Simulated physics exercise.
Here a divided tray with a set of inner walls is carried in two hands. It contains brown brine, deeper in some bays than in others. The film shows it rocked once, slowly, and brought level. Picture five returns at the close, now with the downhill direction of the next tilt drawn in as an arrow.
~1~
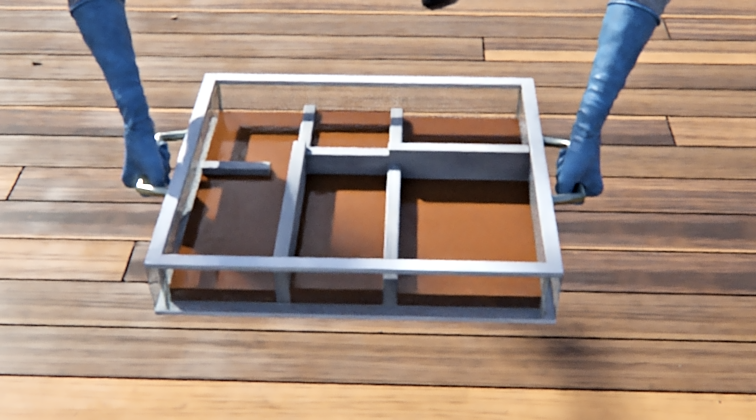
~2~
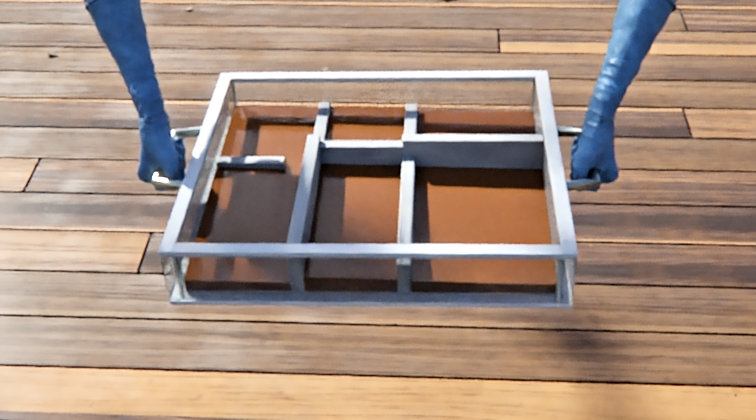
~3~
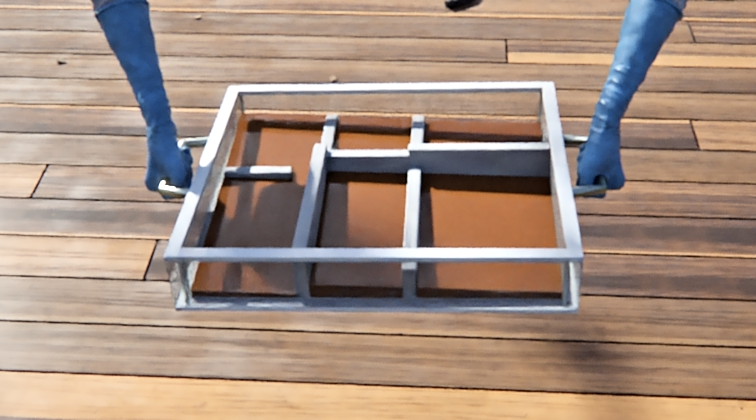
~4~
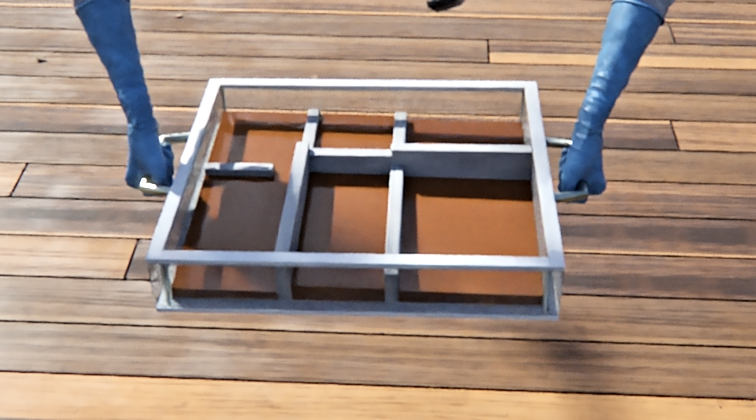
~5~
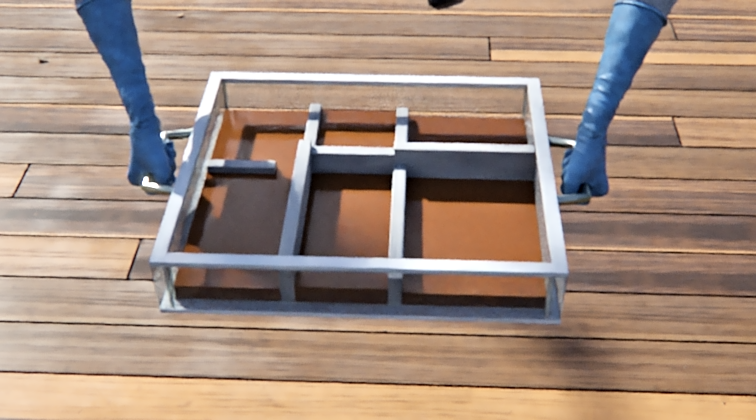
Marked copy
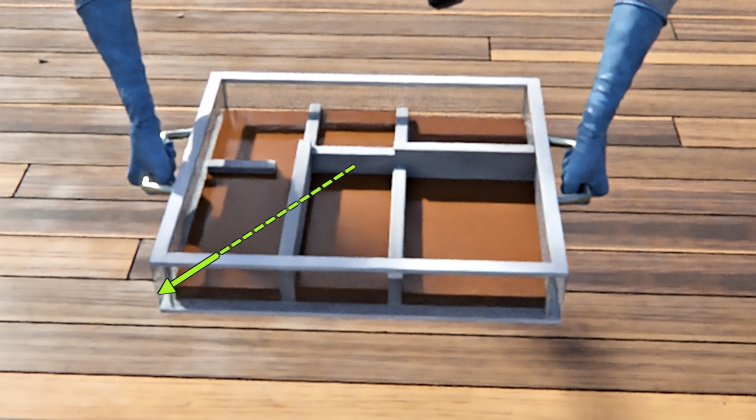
At first, two blue-gloved hands hold a metal-framed tray, divided by inner walls and containing brown liquid, level above a wooden plank floor. The hands tilt it slightly down toward the back left, shifting it a little to the right, then ease it back leftward and bring it level again.
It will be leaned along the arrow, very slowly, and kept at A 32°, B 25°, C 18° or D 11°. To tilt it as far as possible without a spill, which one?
I would pick slope D.
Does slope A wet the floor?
Yes, it does.
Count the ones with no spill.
One.
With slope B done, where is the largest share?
The front left bay.
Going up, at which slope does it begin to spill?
That is slope C.
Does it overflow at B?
Yes.
The arrow ends at (163, 290).
If A is chosen, about 68 % goes over the rim.
If B is chosen, about 45 % goes over the rim.
If C is chosen, about 8 % goes over the rim.
If D is chosen, nothing spills; the front left bay holds the most.
